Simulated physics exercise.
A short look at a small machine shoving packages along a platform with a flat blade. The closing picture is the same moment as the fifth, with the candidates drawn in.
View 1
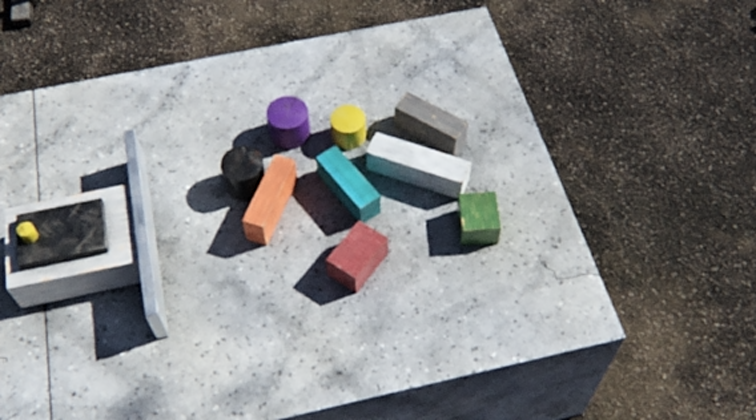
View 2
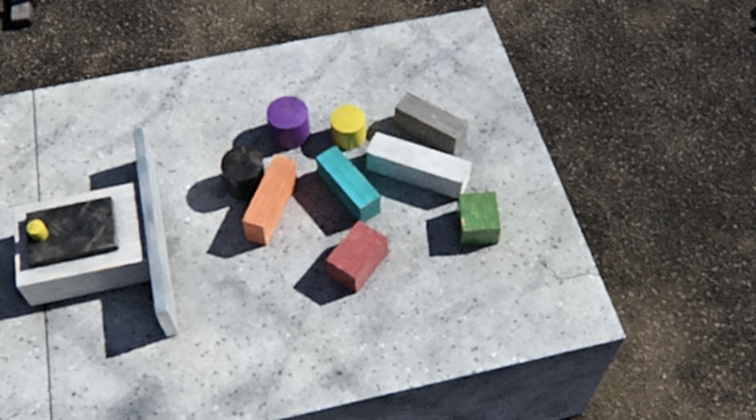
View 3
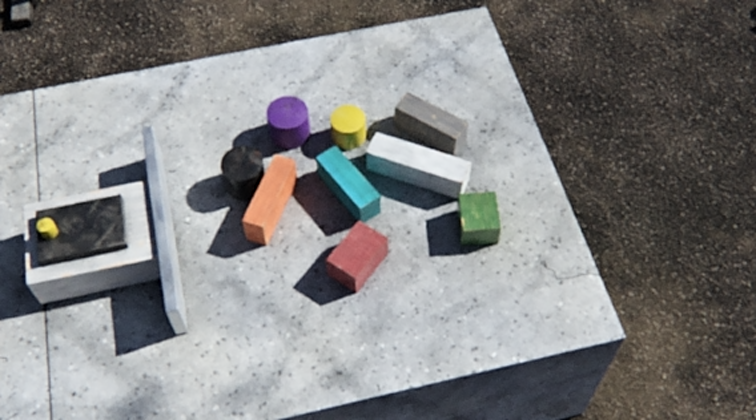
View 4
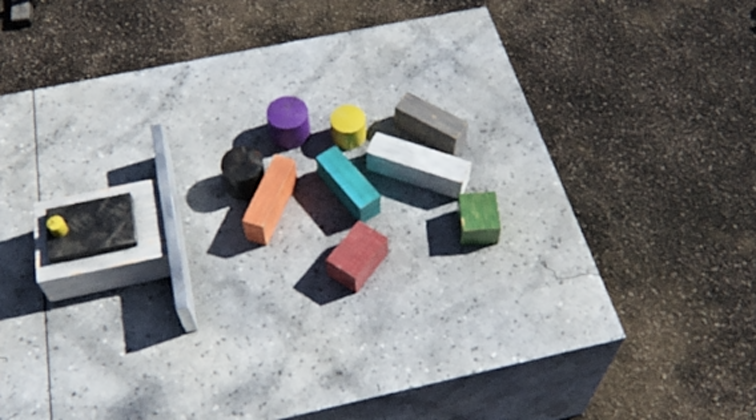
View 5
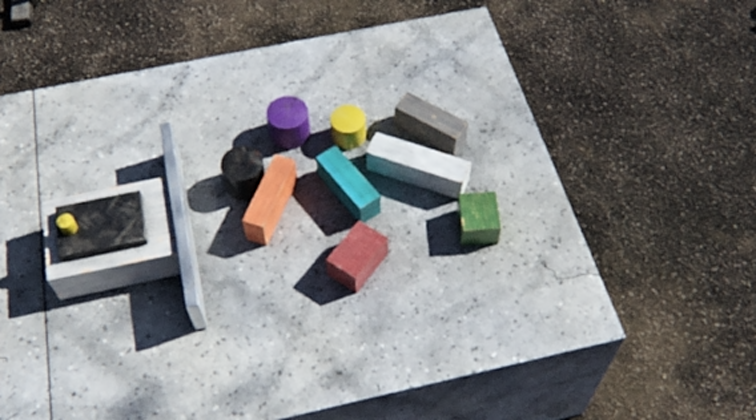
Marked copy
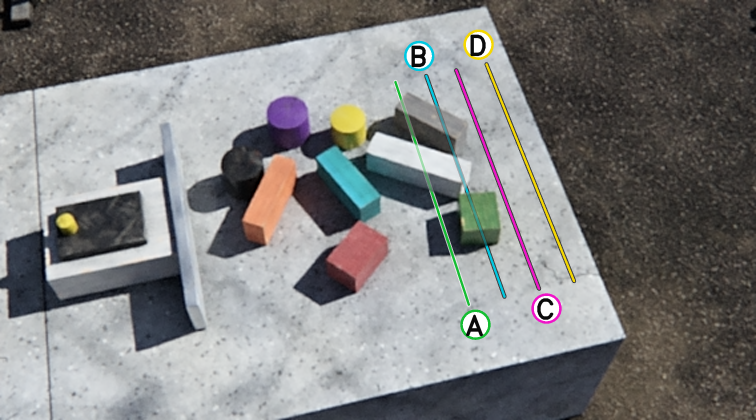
On a pale speckled stone platform, a small white machine with a black top and a flat upright blade slid slowly rightward, while the colourful blocks and canisters in front of it stayed still.
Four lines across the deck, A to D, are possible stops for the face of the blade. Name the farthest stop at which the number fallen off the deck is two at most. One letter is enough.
No third one falls up to C.
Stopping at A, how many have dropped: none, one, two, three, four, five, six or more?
In all, none.
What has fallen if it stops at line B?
The white bar.
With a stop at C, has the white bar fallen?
Yes.
On the marked copy, A at (429, 185); B at (462, 178); C at (494, 171); D at (527, 164).
Following C. Soon after the start, robot (227, 199); white bar (433, 167); purple canister (305, 120).
Later, robot (343, 175); white bar (530, 174); grey bar (466, 108).
In the end, robot (430, 157); white bar over the edge; green crate over the edge; two fallen.
As for the rest, A is within the limit but short; B is within the limit but short; D drops six.
